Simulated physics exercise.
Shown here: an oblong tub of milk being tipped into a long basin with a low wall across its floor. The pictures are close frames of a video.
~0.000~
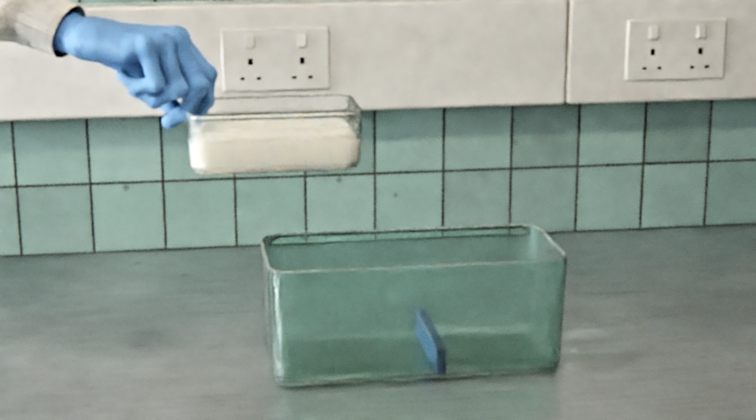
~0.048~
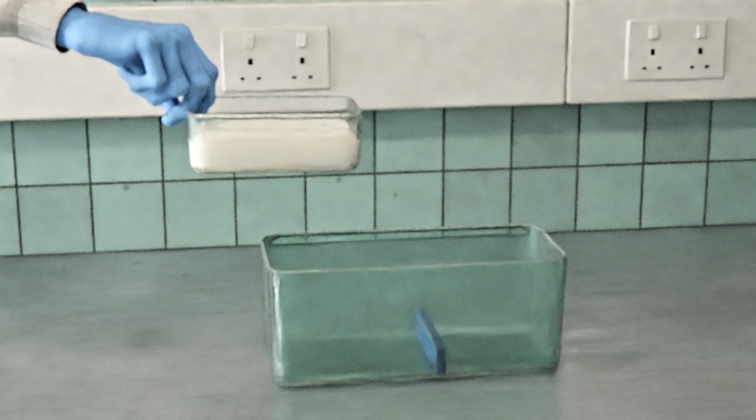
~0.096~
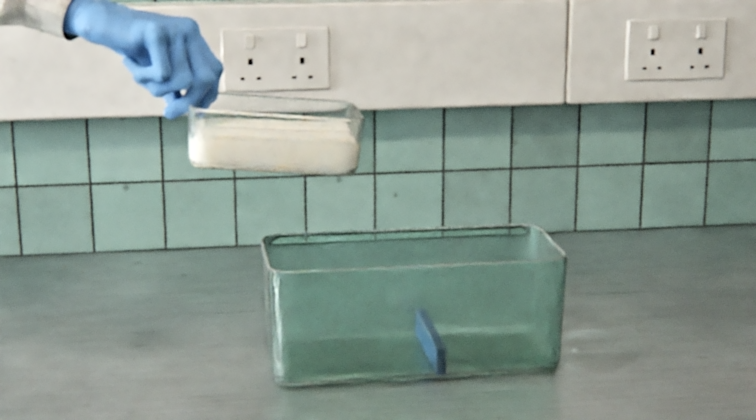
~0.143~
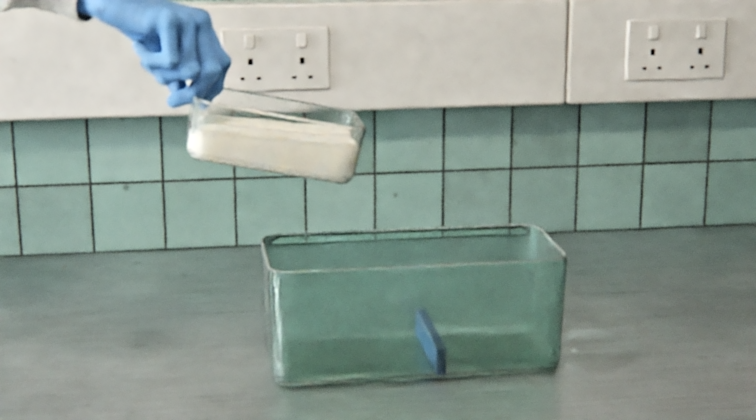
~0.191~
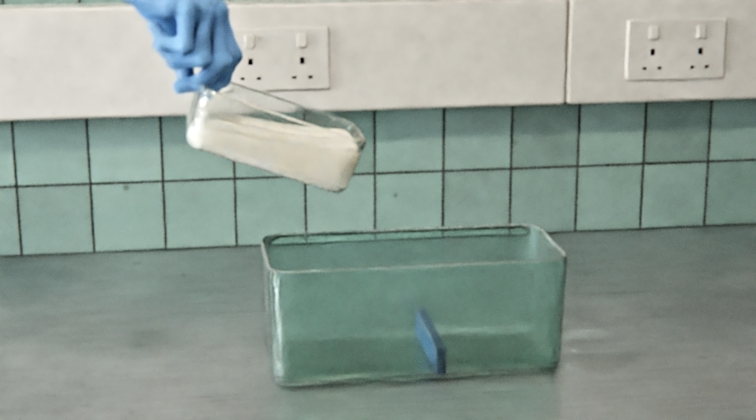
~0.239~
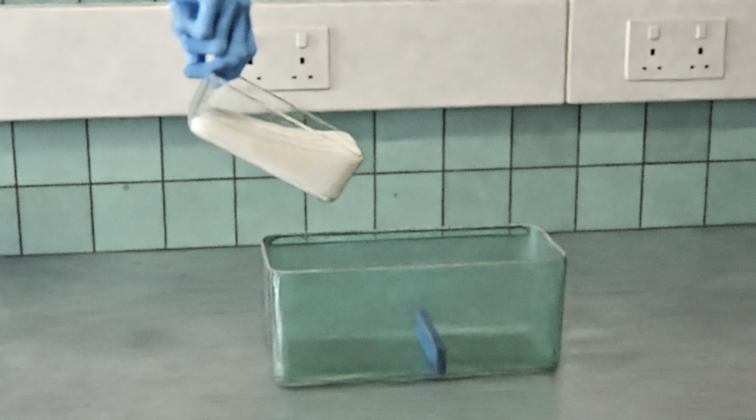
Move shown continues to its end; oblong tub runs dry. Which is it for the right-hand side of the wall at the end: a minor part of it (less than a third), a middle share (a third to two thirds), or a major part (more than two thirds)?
My call is that the right side misses a third.
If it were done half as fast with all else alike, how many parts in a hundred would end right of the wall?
It comes to some 20 in a hundred.
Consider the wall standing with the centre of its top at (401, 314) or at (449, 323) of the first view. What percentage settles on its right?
About 45 per cent, then about 15 per cent.
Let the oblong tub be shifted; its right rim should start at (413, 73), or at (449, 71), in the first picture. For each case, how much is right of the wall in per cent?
The first start gives some 60 %, the second some 65 %.
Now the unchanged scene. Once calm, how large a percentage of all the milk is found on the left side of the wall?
I'd put it at about 75 per cent.
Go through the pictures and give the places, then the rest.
In the first frame, it leans 0°; its right rim is at (356, 105); the milk meets the walls at (192, 132) and (353, 127); the long basin's rim runs from (266, 255) to (552, 242); the wall's top is at (430, 329).
In the second frame, it leans 1°; its right rim is at (357, 107); the milk meets the walls at (191, 131) and (353, 128).
In the third frame, it leans 5°; its right rim is at (358, 113); the milk meets the walls at (192, 128) and (353, 131).
In the fourth frame, it leans 12°; its right rim is at (359, 122); the milk meets the walls at (192, 124) and (353, 134).
In the fifth frame, it leans 20°; its right rim is at (360, 135); the milk meets the walls at (192, 119) and (354, 137).
In the sixth frame, it leans 30°; its right rim is at (358, 150); the milk meets the walls at (192, 114) and (358, 140).
By 0.51 s the tilt is 87° and 11 per cent is still to pour, 45 is left of the wall and 0 right of it.
By 0.70 s the tilt is 96° and 3 per cent is still to pour, 82 is left of the wall and 11 right of it.
By 0.91 s the tilt is 96° and 1 per cent is still to pour, 75 is left of the wall and 19 right of it.
By 1.13 s the tilt is 96° and 0 per cent is still to pour, 76 is left of the wall and 19 right of it.
At rest 76 per cent lies left of the wall, 20 right of it and 4 outside.
